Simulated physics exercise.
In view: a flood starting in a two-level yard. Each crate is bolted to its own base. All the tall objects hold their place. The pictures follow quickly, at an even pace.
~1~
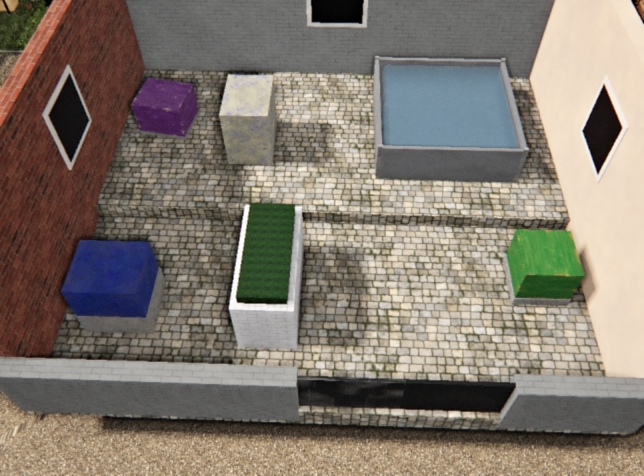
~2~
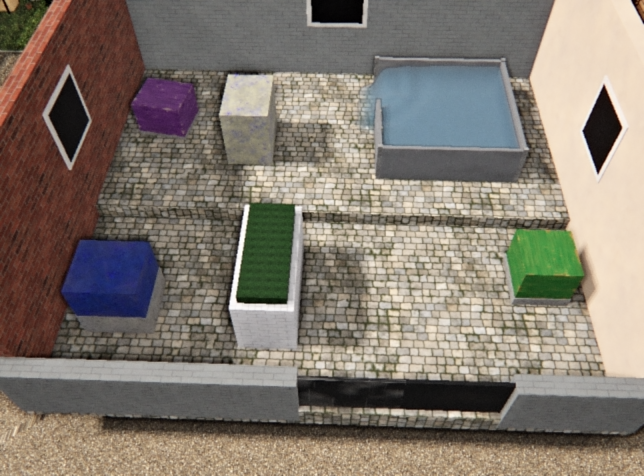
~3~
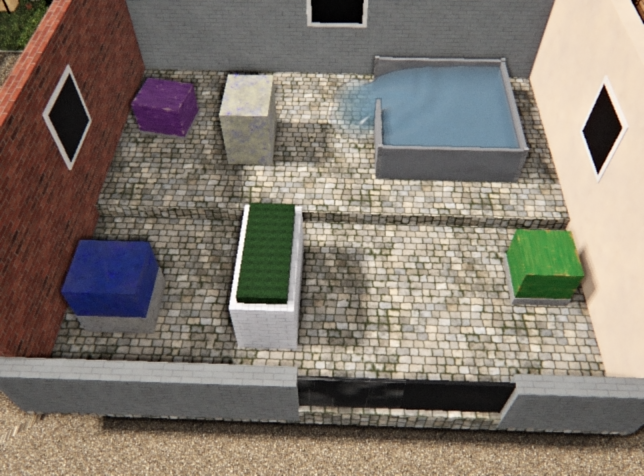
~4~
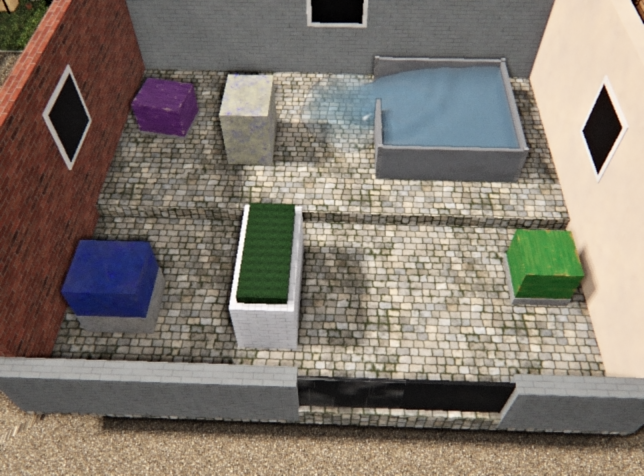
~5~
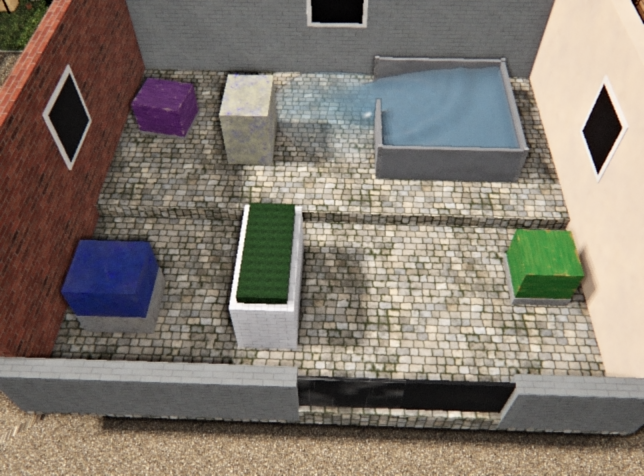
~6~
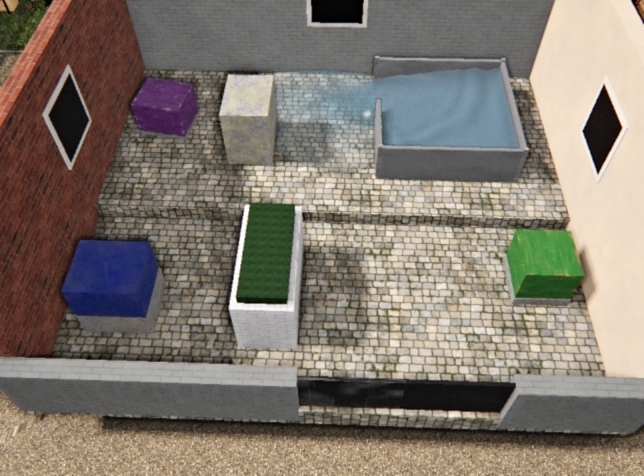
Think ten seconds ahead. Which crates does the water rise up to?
One by one: The purple crate gets wet; the blue crate stays dry; the green crate stays dry.
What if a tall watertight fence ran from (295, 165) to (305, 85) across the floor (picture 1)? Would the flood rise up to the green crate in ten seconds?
In short: Green is wetted.
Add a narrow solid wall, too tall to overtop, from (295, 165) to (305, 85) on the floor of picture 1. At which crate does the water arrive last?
I say the blue crate.
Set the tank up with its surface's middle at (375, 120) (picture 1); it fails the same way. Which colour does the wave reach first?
It is the purple one.
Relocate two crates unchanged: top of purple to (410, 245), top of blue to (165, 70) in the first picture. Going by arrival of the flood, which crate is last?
That is the green one.
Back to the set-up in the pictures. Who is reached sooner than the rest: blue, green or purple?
It is the one in purple.
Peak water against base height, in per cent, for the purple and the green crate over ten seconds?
About 620 and 70 per cent.
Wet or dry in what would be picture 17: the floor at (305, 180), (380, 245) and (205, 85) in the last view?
In turn: Wet, no water, covered.
A moment on, water covers 20 % of the floor; the purple crate water round its plinth, the blue crate not reached, the green crate not reached.
Next, water covers 30 % of the floor; the purple crate water round its plinth, the blue crate not reached, the green crate not reached.
Then, water covers 50 % of the floor; the purple crate water round its plinth, the blue crate water round its plinth, the green crate not reached.
Later, water covers 70 % of the floor; the purple crate water round its plinth, the blue crate water round its plinth, the green crate water round its plinth.
In the end, water covers 95 % of the floor; the purple crate was topped, the blue crate stayed above the water, the green crate stayed above the water.
